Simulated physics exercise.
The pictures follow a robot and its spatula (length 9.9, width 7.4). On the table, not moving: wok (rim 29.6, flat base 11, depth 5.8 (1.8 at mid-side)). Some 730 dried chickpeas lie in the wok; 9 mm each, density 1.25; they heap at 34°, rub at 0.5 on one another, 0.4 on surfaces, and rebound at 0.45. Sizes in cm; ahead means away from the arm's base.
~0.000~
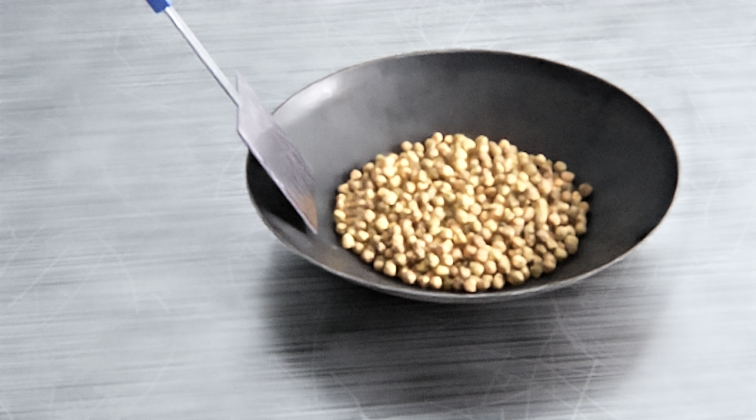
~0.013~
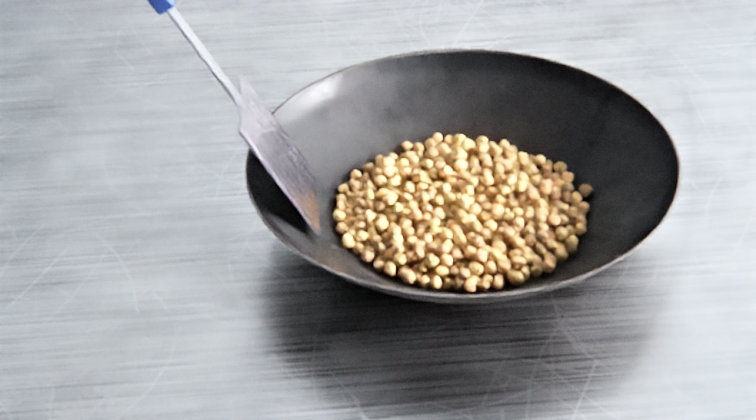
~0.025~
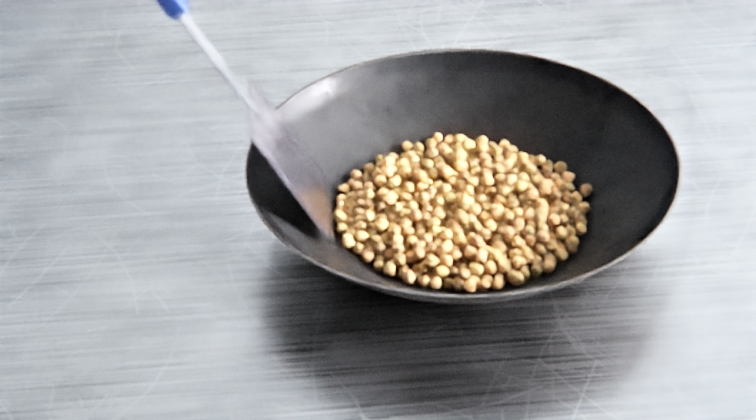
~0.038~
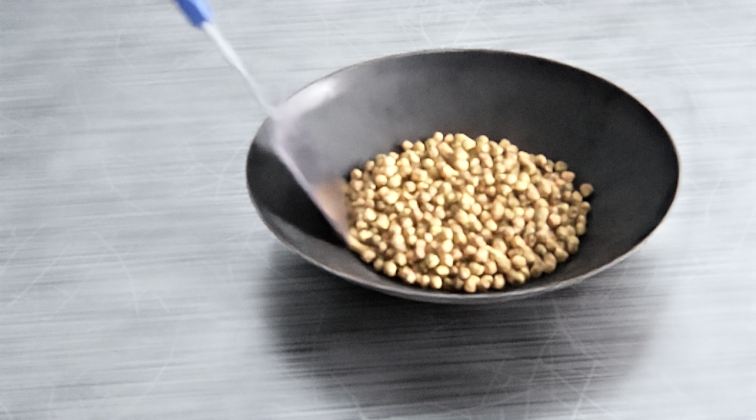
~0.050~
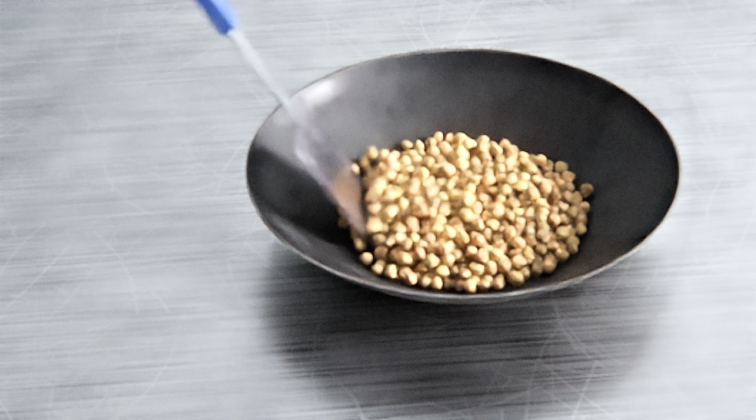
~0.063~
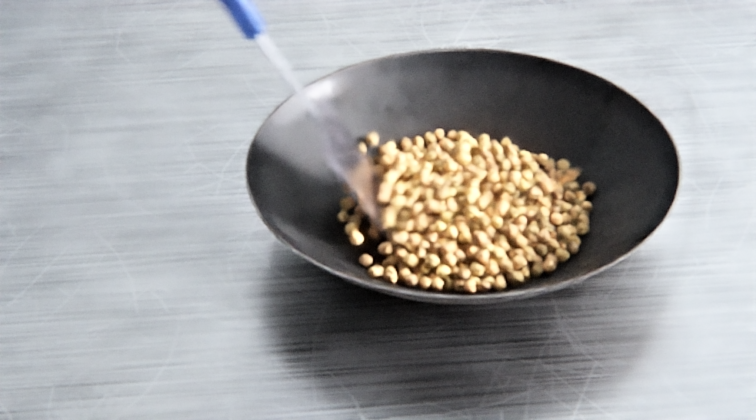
A blue-handled spatula moves right inside a dark wok, pushing into a heap of chickpeas.
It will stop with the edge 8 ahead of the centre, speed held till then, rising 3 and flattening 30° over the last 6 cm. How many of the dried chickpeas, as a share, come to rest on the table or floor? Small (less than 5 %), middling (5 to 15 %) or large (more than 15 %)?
A large share, more than 15 %, ends on the table or floor.
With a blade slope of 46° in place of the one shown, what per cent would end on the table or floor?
It would be near 20 per cent.
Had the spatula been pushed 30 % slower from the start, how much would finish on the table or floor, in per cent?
Then about 10 per cent.
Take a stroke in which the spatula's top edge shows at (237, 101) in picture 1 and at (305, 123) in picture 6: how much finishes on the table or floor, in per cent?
About 15 per cent.
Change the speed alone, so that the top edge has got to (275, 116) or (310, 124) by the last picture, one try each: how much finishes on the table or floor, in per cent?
Some 0 and 20 per cent.
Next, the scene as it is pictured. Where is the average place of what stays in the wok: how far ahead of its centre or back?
Some 4.0 cm ahead.
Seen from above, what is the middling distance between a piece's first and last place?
About 4 cm.
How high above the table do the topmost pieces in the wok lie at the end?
Some 5.0 cm.
After 0.09 s, sloping 62°, highest piece 6 above the table; 730 in the wok.
After 0.12 s, sloping 55°, highest piece 10 above the table; 730 in the wok.
After 0.34 s, sloping 32°, highest piece 14 above the table; 572 in the wok, 79 on the table or floor, 79 on the blade or in flight.
After 1.39 s, sloping 32°, highest piece 5 above the table; 570 in the wok, 160 on the table or floor.
At rest, 570 in the wok, 160 on the table or floor. That is 22 % on the table or floor.
